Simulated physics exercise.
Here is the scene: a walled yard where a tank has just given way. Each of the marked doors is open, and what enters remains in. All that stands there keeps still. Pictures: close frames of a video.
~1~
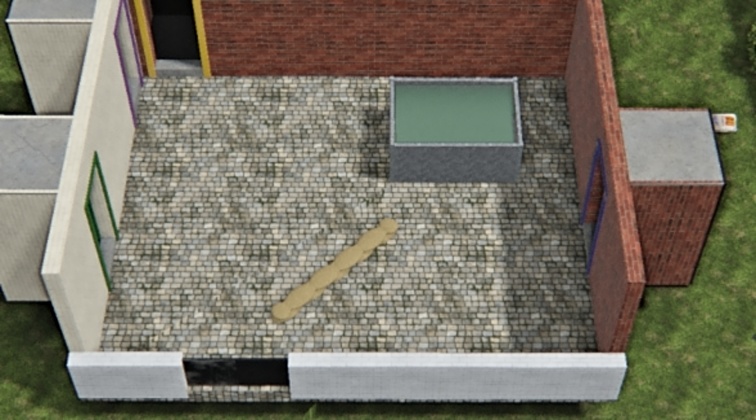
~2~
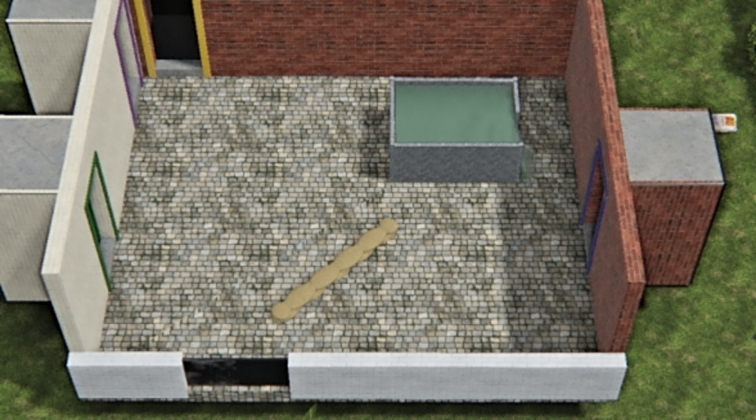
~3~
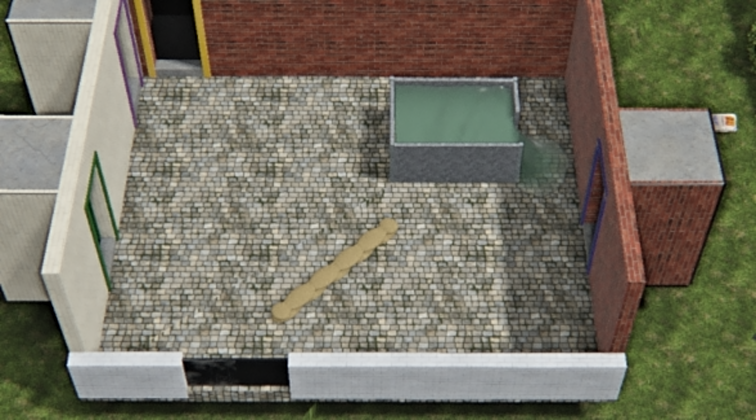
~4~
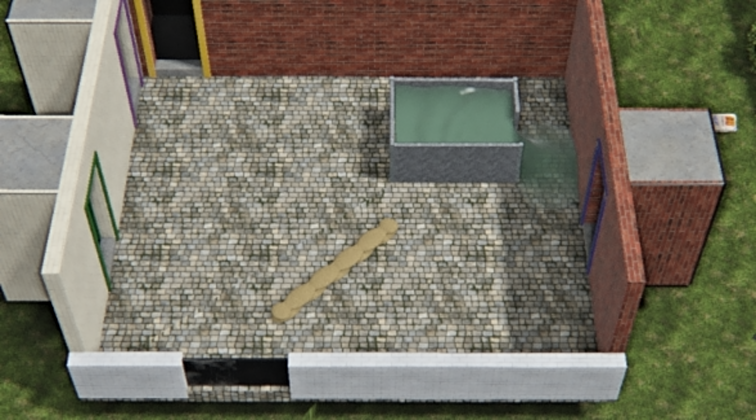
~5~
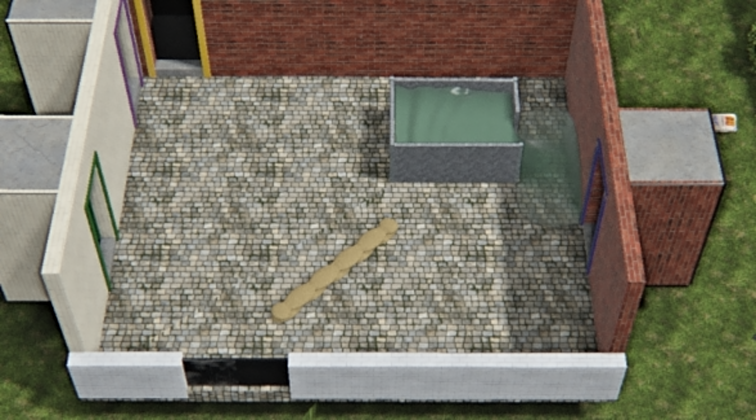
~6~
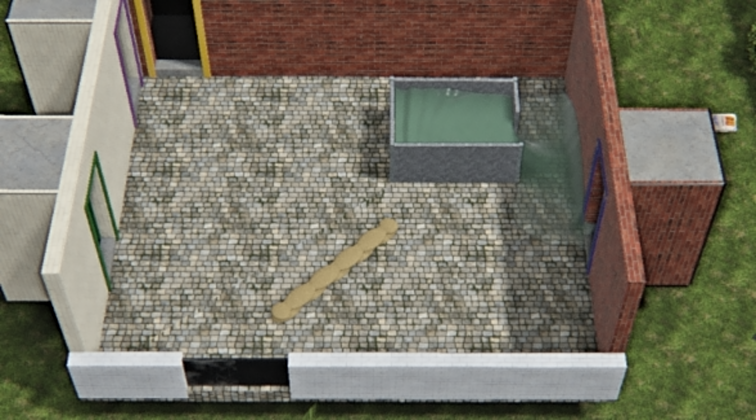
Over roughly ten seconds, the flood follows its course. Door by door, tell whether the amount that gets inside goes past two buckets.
Door by door: The blue door goes past two buckets, the green door stays at two buckets or less, the purple door stays at two buckets or less, the yellow door stays at two buckets or less.
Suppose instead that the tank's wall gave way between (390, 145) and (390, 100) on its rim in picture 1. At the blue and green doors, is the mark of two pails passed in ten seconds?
Blue door lets less in, green door is over.
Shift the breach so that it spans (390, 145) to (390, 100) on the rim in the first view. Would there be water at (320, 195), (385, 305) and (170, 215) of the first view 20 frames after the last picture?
Sequence: Wetted / spared / wetted.
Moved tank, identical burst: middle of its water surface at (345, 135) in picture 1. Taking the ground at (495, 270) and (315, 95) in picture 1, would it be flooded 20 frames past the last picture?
The first spot is inundated and the second is left dry.
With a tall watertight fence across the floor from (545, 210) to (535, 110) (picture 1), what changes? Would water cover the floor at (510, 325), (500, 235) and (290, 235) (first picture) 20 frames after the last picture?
Log, spots one to three: Swamped; swamped; spared.
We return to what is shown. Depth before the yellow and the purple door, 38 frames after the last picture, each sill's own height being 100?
Some 40 percent and then some 50 percent.
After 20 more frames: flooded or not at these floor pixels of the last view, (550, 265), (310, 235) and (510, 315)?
In that order the points end up soaked, high and dry and soaked.
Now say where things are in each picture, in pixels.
In the first frame, the open tank at (455, 115) is whole and still.
In the second frame, the front is at (521, 185), out from the gap at (515, 150).
In the third frame, water pours out at (514, 153) and has run to (562, 154).
In the fourth frame, the front is at (577, 196), out from the gap at (514, 154).
In the fifth frame, water pours out at (514, 154) and has run to (580, 221).
In the sixth frame, water pours out at (514, 153) and has run to (583, 244).
A moment on, water covers 15 % of the floor; the blue door under two buckets in, the green door not reached, the purple door not reached, the yellow door not reached.
Next, water covers 25 % of the floor; the blue door over two buckets in, the green door not reached, the purple door not reached, the yellow door not reached.
Then, water covers 45 % of the floor; the blue door over two buckets in, the green door not reached, the purple door not reached, the yellow door not reached.
Later, water covers 65 % of the floor; the blue door over two buckets in, the green door wet at the sill, nothing in, the purple door wet at the sill, nothing in, the yellow door wet at the sill, nothing in.
In the end, water covers 90 % of the floor; the blue door over two buckets in, the green door under two buckets in, the purple door wet at the sill, nothing in, the yellow door wet at the sill, nothing in.
